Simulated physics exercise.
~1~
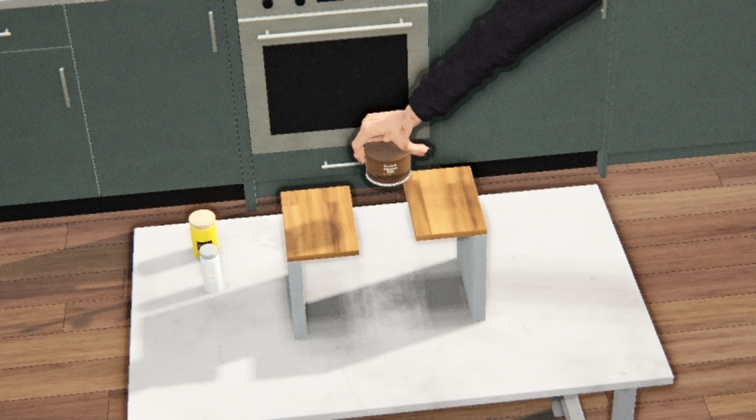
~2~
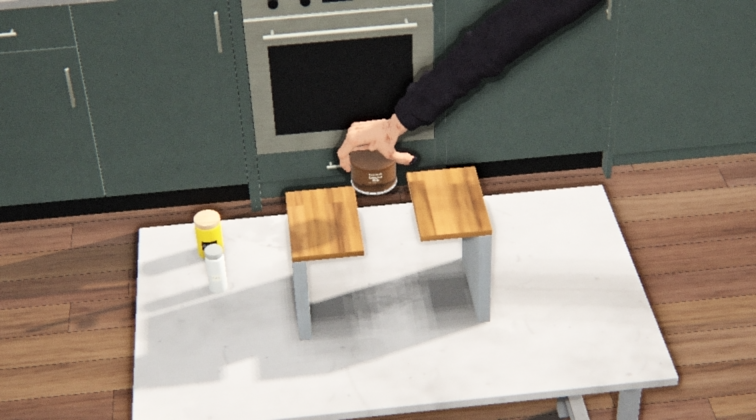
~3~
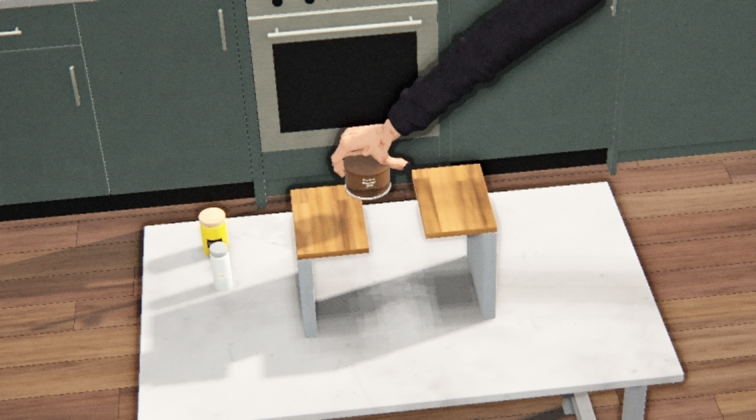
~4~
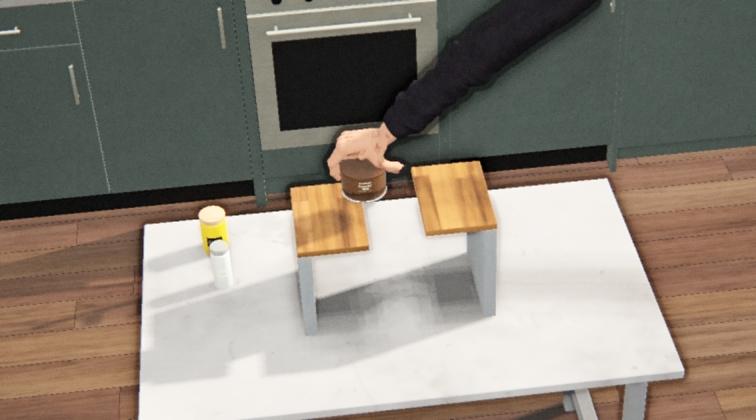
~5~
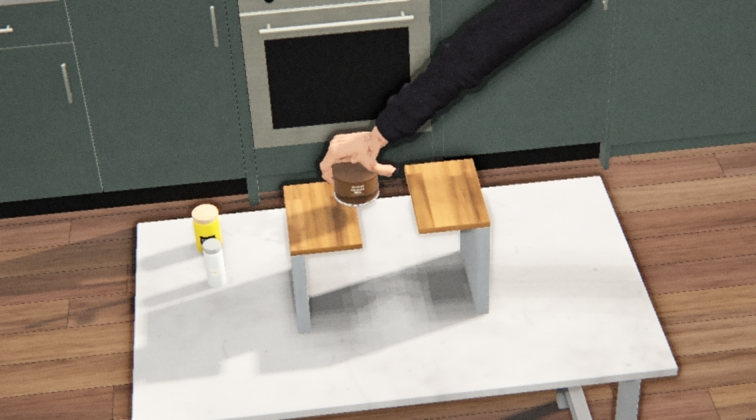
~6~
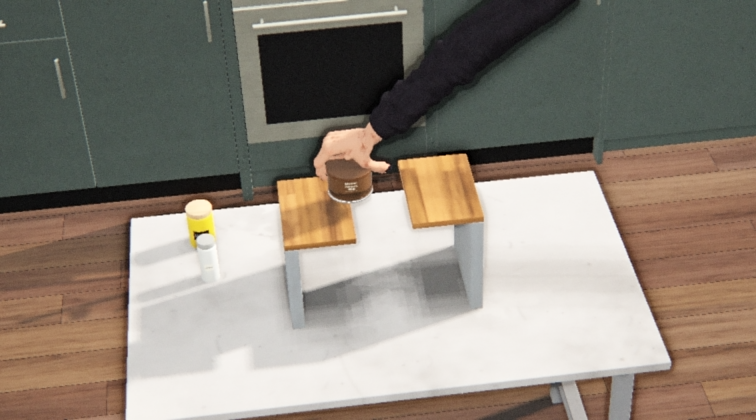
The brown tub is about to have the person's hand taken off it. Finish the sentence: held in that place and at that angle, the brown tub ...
It slips through.
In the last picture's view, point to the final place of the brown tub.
It ends up near (329, 280).
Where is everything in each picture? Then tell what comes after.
In the first picture, being brought over the gap; brown tub (388, 160); white shaker (211, 269).
In the second picture, being brought over the gap; brown tub (373, 169); white shaker (216, 269).
In the third picture, being brought over the gap; brown tub (367, 174); white shaker (221, 267).
In the fourth picture, being brought over the gap; brown tub (363, 177); white shaker (221, 265).
In the fifth picture, held still over the gap; brown tub (356, 181); white shaker (215, 263).
In the sixth picture, held still over the gap; brown tub (350, 177); white shaker (208, 258).
Then, 0.40 s after the last picture, brown tub tipped 43° from how it was near (361, 196).
Then, 0.60 s after the last picture, brown tub on its side near (385, 267).
Then, 0.80 s after the last picture, brown tub slid well along near (335, 279).
At rest, moved from the start, brown tub; the other 2 in place. Seen from the same camera at the end, brown tub near (328, 280). The tub goes down the gap.
